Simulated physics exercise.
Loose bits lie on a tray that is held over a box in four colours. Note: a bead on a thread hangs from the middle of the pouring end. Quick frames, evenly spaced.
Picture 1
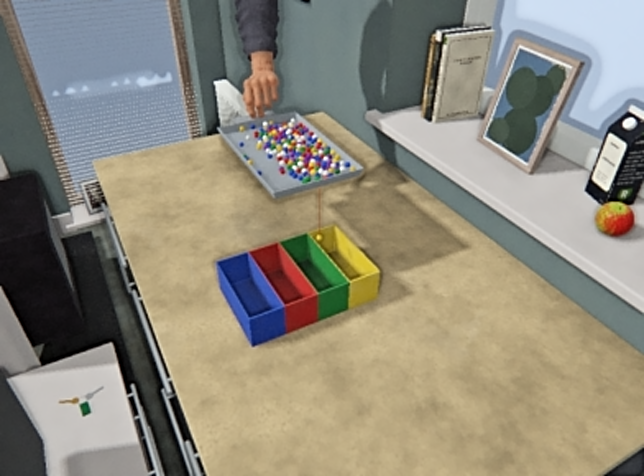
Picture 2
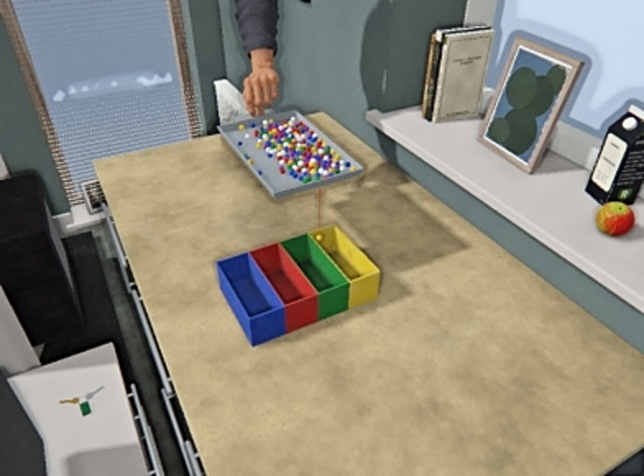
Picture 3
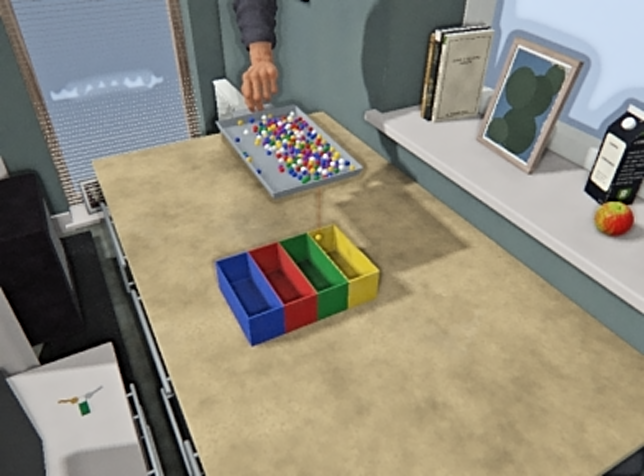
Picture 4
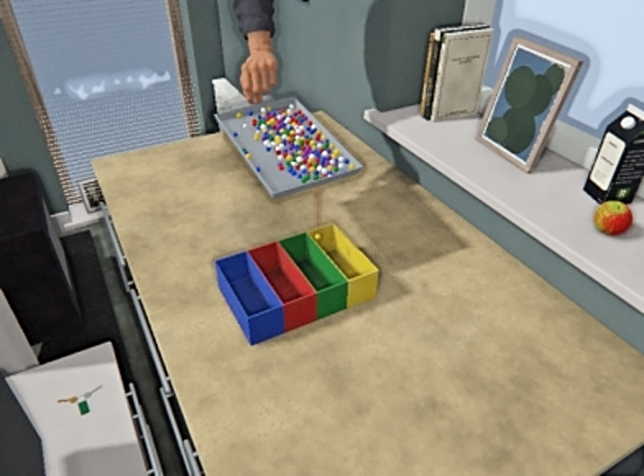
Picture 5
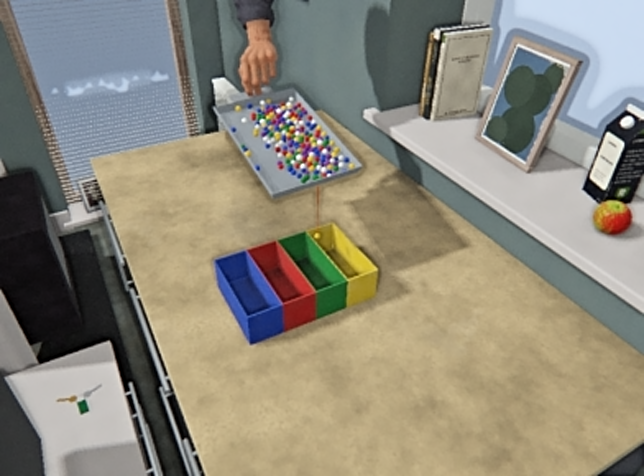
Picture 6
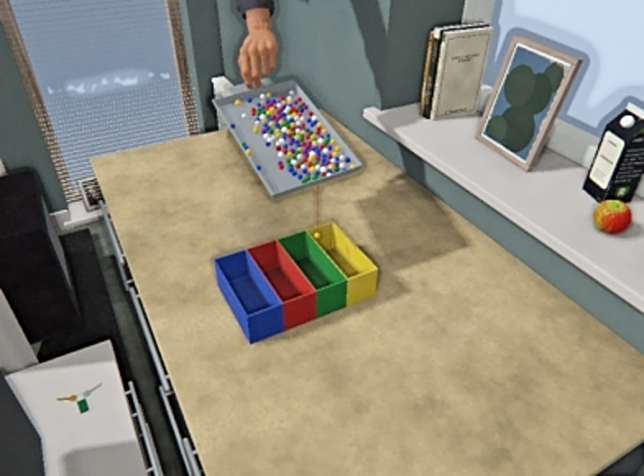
Above a tan tabletop, a hand at the far end of a tray of colourful beads rose slightly, tilting it a little toward a blue, red, green and yellow box, and the beads shifted slightly.
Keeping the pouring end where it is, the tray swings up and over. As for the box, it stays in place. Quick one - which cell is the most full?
The red one is.
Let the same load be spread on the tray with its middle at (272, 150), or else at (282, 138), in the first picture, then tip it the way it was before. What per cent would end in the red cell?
Some 50 and then some 50 per cent.
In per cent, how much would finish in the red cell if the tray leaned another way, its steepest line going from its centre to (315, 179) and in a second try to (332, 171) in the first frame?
Roughly 10 % in the first case and 0 % in the second.
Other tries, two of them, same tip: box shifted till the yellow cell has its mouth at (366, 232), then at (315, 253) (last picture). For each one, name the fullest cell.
First place: The blue one; second place: Green.
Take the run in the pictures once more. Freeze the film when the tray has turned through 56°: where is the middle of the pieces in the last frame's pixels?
Somewhere about pixel (299, 181).
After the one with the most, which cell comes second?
The answer here is the cell in green.
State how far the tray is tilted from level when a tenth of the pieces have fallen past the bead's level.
Near 50 degrees.
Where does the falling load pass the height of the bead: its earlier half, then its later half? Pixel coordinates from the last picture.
First around (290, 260), afterwards around (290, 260).
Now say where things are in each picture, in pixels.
In the first frame, corners of the pouring end at (275, 190) and (360, 167), level; middle of the load at (295, 148), round plastic beads; bead on its thread at (320, 238); blue cell at (268, 324); red cell at (302, 311); green cell at (334, 299); yellow cell at (364, 288).
In the second frame, corners of the pouring end at (275, 191) and (360, 167), level; middle of the load at (295, 147).
In the third frame, corners of the pouring end at (274, 191) and (359, 167), tipped barely, lowest at the left corner; middle of the load at (294, 144).
In the fourth frame, corners of the pouring end at (274, 191) and (359, 166), tipped a little, lowest at the left corner; middle of the load at (294, 140).
In the fifth frame, corners of the pouring end at (273, 192) and (359, 165), tipped a little, lowest at the left corner; middle of the load at (293, 136).
In the sixth frame, corners of the pouring end at (273, 192) and (359, 164), tipped a little, lowest at the left corner; middle of the load at (294, 134), nearly all on the move; blue cell at (266, 321); red cell at (300, 309); green cell at (331, 297); yellow cell at (362, 285).
Soon after the last picture, tray tipped steeply; most on the tray; a small part in the red cell; a small part in the green cell; a stray few in the yellow cell; a stray few in the blue cell; a small part falling or outside the box.
A little later, tray tipped right over; a stray few on the tray; about half in the red cell; about a third in the green cell; a small part in the yellow cell; a stray few in the blue cell; a small part falling or outside the box.
Later still, tray tipped past a quarter turn; about half in the red cell; about a third in the green cell; a small part in the yellow cell; a stray few in the blue cell; a stray few falling or outside the box.
At rest, tray tipped past a quarter turn; about half in the red cell; about a third in the green cell; a small part in the yellow cell; a stray few in the blue cell; a stray few outside the box.
